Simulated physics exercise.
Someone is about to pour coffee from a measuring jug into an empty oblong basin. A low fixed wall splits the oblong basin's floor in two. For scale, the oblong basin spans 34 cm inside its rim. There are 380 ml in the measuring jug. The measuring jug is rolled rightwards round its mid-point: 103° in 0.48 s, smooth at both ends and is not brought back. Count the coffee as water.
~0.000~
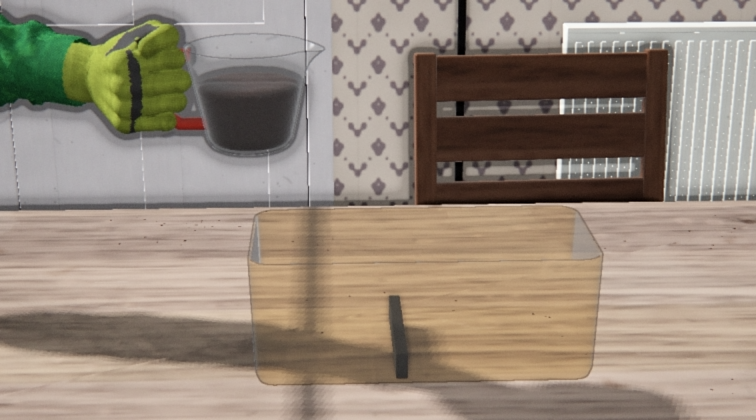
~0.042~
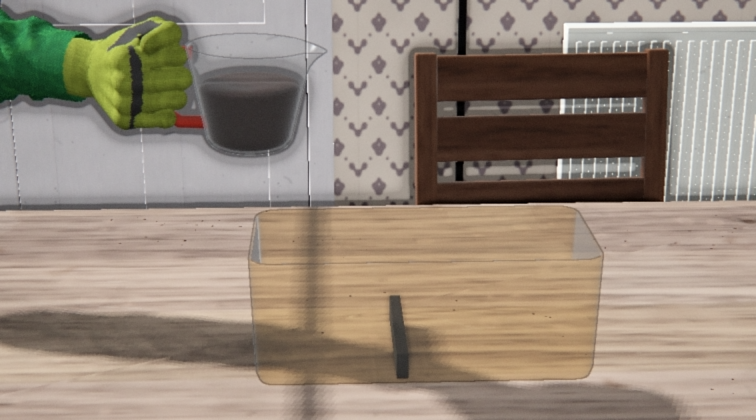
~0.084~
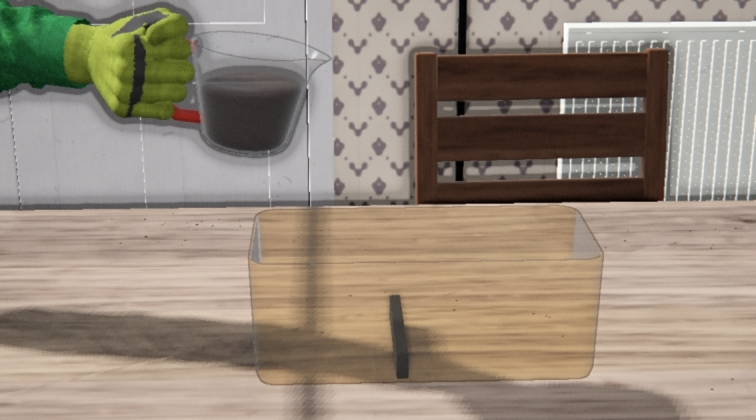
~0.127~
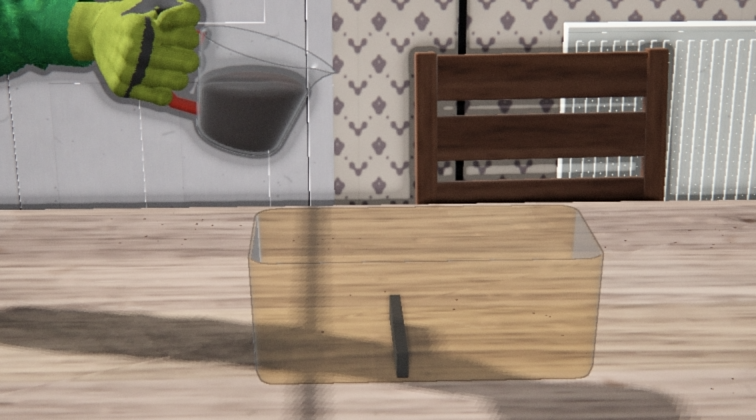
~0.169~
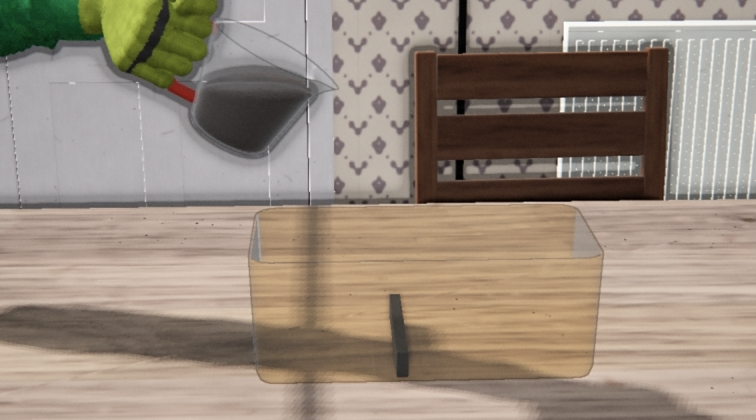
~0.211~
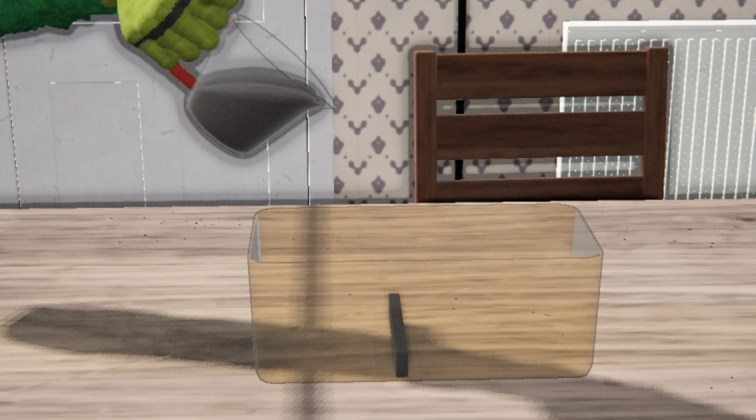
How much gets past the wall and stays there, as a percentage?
Roughly 13 per cent is past the wall.
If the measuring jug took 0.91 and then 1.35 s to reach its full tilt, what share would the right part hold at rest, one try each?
First 15, then 20 per cent.
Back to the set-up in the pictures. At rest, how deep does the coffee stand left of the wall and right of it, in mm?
Some 14 mm on the left and 2 mm on the right.
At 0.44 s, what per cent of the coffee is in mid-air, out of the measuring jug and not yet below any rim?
Near 38 in a hundred.
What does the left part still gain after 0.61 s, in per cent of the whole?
Some 1 per cent.
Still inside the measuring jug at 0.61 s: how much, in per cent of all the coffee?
Some 5 per cent.
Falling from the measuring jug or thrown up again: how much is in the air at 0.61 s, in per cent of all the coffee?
About 10 per cent.
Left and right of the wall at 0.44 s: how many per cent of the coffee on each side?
Some 24 per cent left and 0 right.
Then, 0.44 s in, the tilt is 101° and 38 per cent is still to pour, 24 is left of the wall and 0 right of it.
Then, 0.61 s in, the tilt is 103° and 5 per cent is still to pour, 81 is left of the wall and 3 right of it.
Then, 0.79 s in, the tilt is 103° and 0 per cent is still to pour, 83 is left of the wall and 10 right of it.
Then, 0.98 s in, the tilt is 103° and 0 per cent is still to pour, 83 is left of the wall and 13 right of it.
Finally, 82 per cent lies left of the wall, 13 right of it and 4 outside.
